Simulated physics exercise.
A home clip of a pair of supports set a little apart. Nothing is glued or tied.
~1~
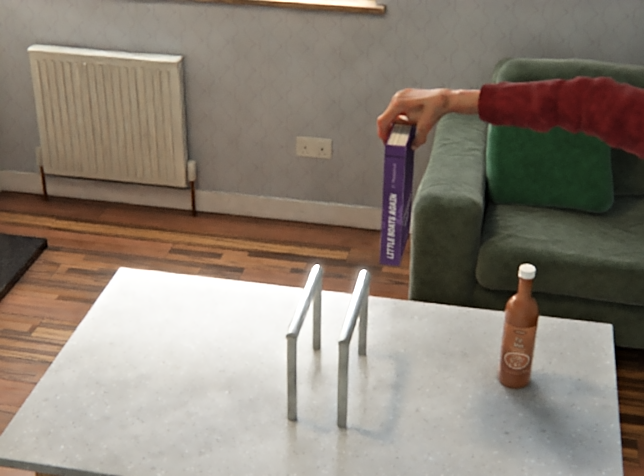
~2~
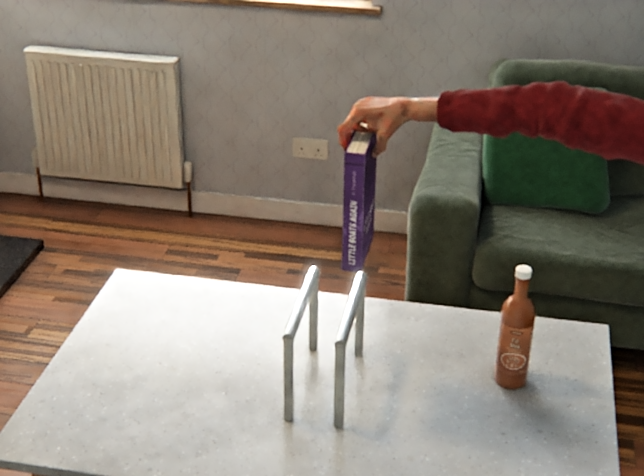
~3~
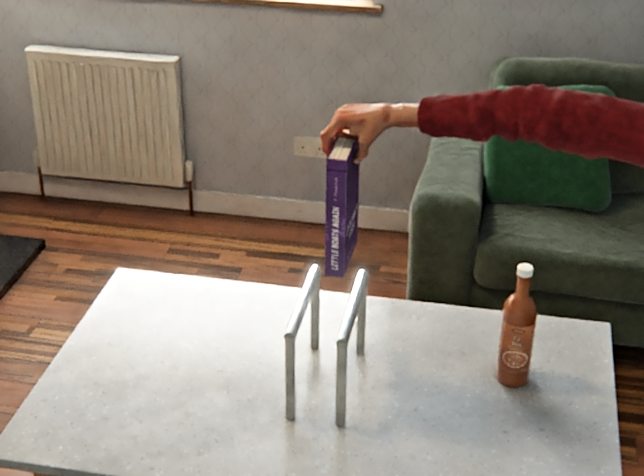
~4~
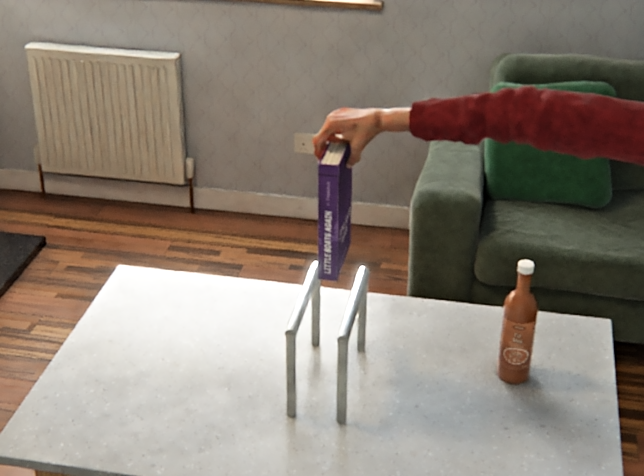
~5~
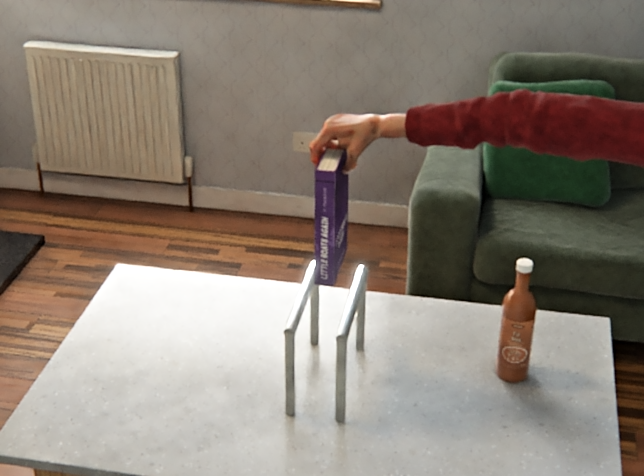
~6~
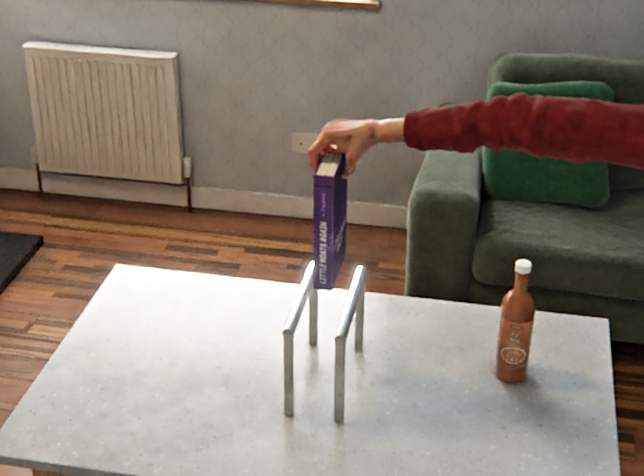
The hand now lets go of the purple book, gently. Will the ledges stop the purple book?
In the end the book goes down the gap.
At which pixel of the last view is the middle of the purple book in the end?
At about (329, 332).
Then, 0.20 s later than the last frame, purple book moved a little near (330, 239).
Then, 0.30 s later than the last frame, purple book moved about its own width near (329, 303).
Then, 0.40 s later than the last frame, purple book moved well along near (329, 327).
When it is over, moved from the start, purple book; orange bottle as before. End places, in pixels of the last picture, purple book near (329, 332). The book reaches the table.
